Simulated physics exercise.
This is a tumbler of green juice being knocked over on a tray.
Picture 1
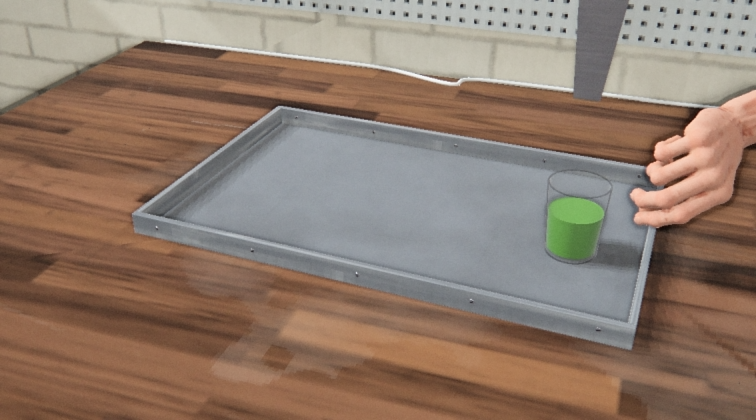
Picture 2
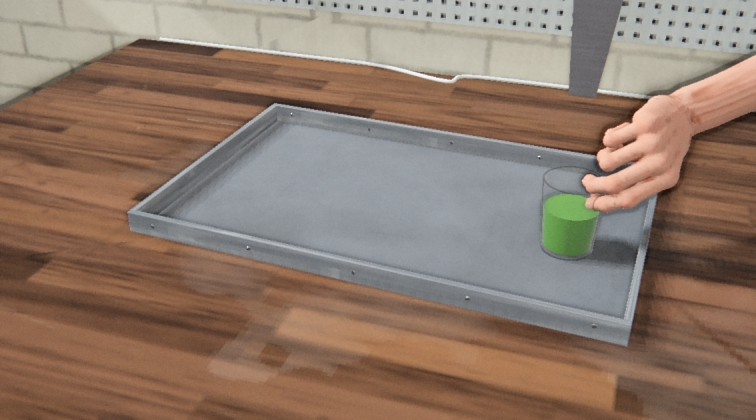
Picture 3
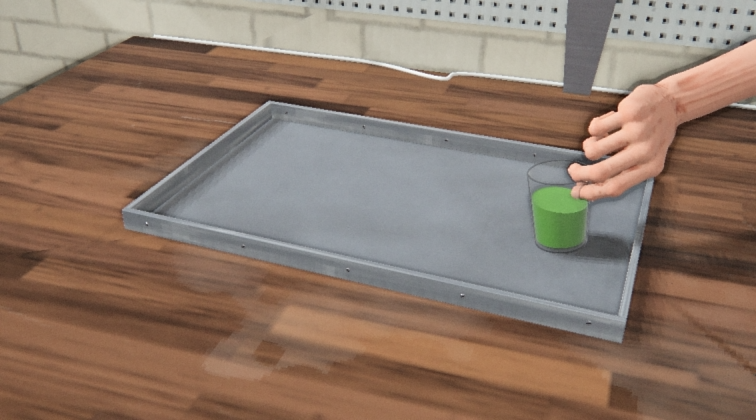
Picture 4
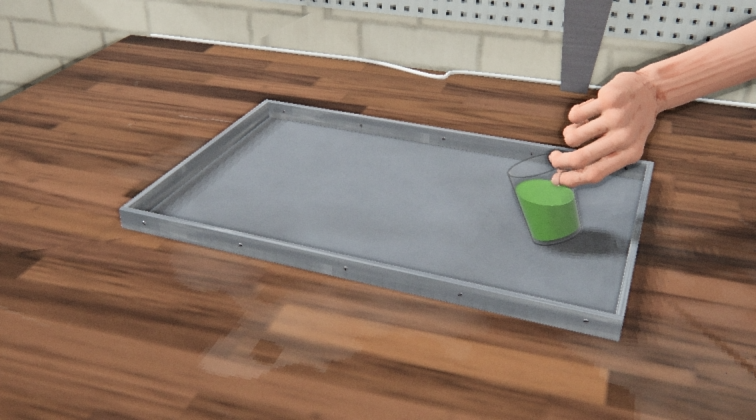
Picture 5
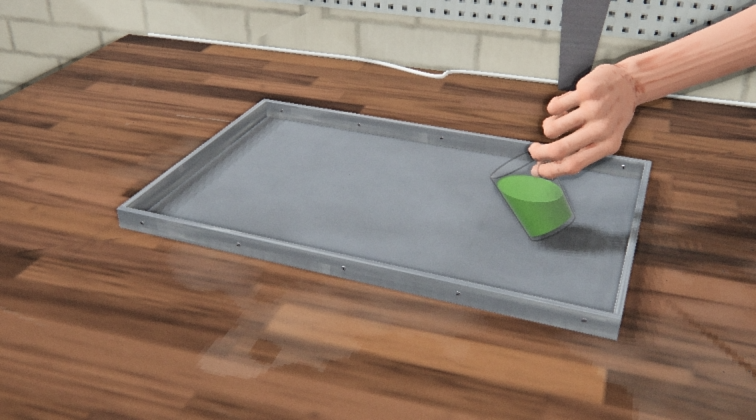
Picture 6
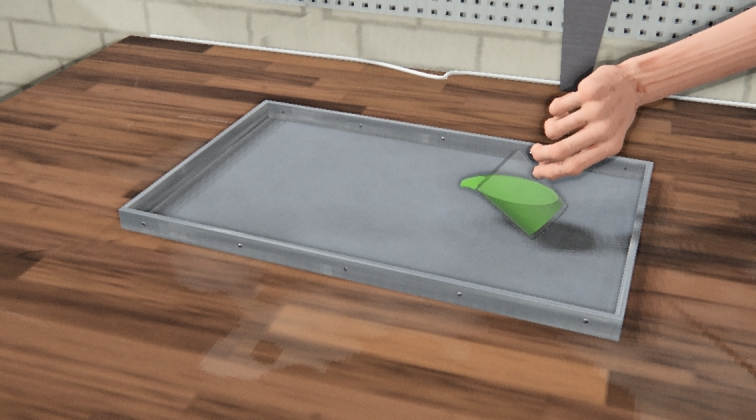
On a wooden countertop by a pale brick wall, a clear tumbler about half full of green juice stands upright near the right end of a gray tray. A hand reaches in from the right and pushes the glass, which tilts leftward, slightly and then steeply, as the juice slides to its rim.
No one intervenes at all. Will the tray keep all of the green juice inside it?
I think it will be confined to the tray.
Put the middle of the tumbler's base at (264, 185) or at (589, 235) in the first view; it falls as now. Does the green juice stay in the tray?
In the first try it gets out on to the top; in the second it stays in the tray.
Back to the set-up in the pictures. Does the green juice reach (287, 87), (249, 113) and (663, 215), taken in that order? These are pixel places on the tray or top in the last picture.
Taking them in order, I'd say safe, safe and safe.
Shortly, the tumbler lies in the tray; the puddle covers about as much as a plate; none is outside.
Then, the puddle covers about as much as a tray; none is outside.
At the finish, the puddle covers about as much as a tray; none is outside.
